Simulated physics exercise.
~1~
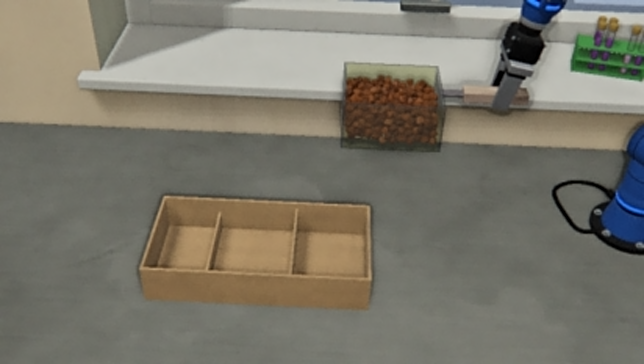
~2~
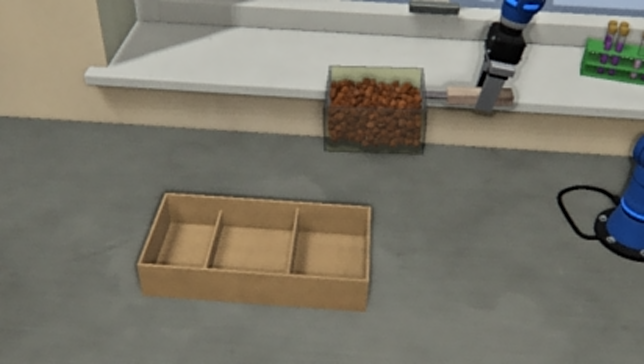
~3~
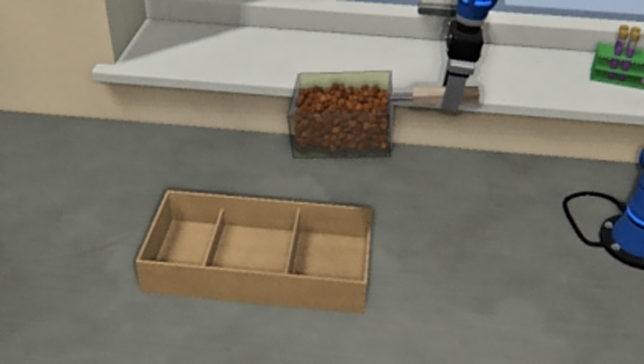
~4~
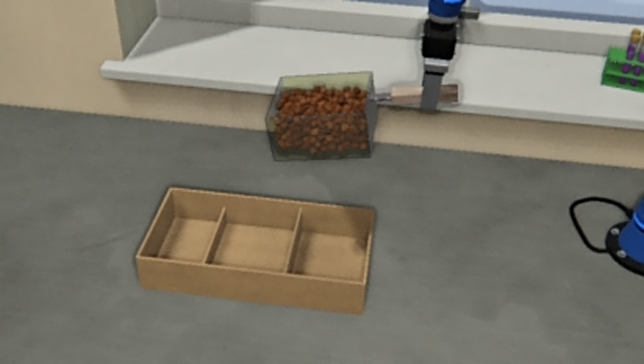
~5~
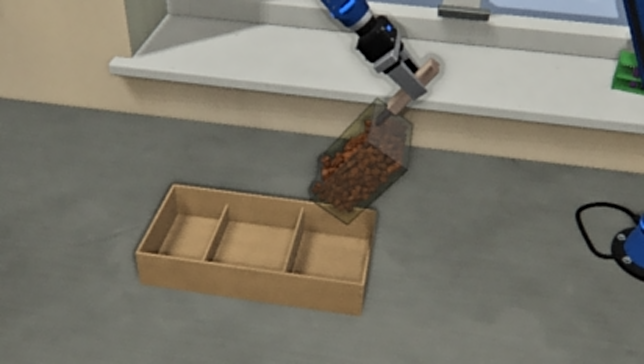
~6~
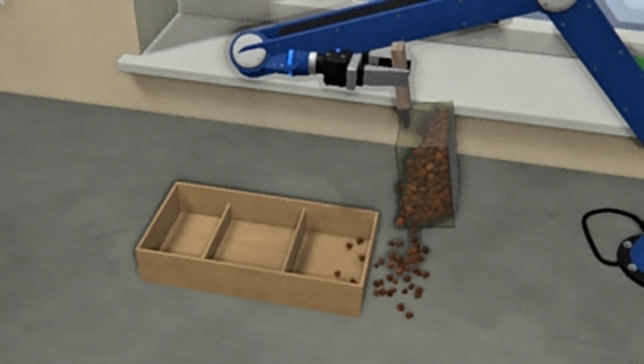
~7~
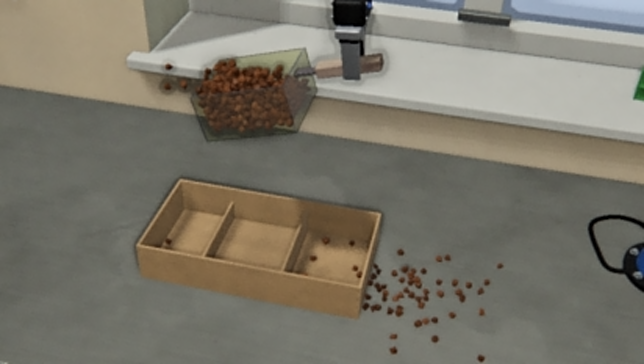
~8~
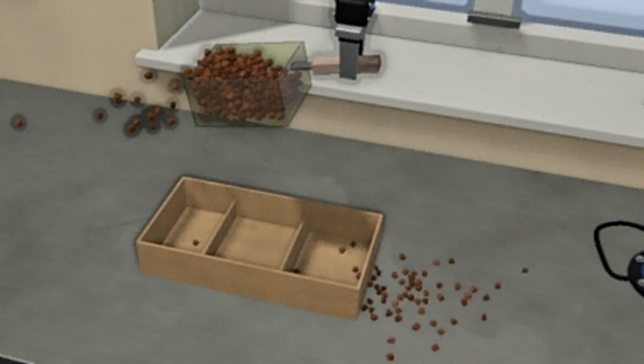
A blue robot arm carried a clear box of brown pellets left, tipped it steeply near a three-part wooden tray and spilled most of what fell onto the table, then swung it back left and nearly level, scattering more pellets beyond it.
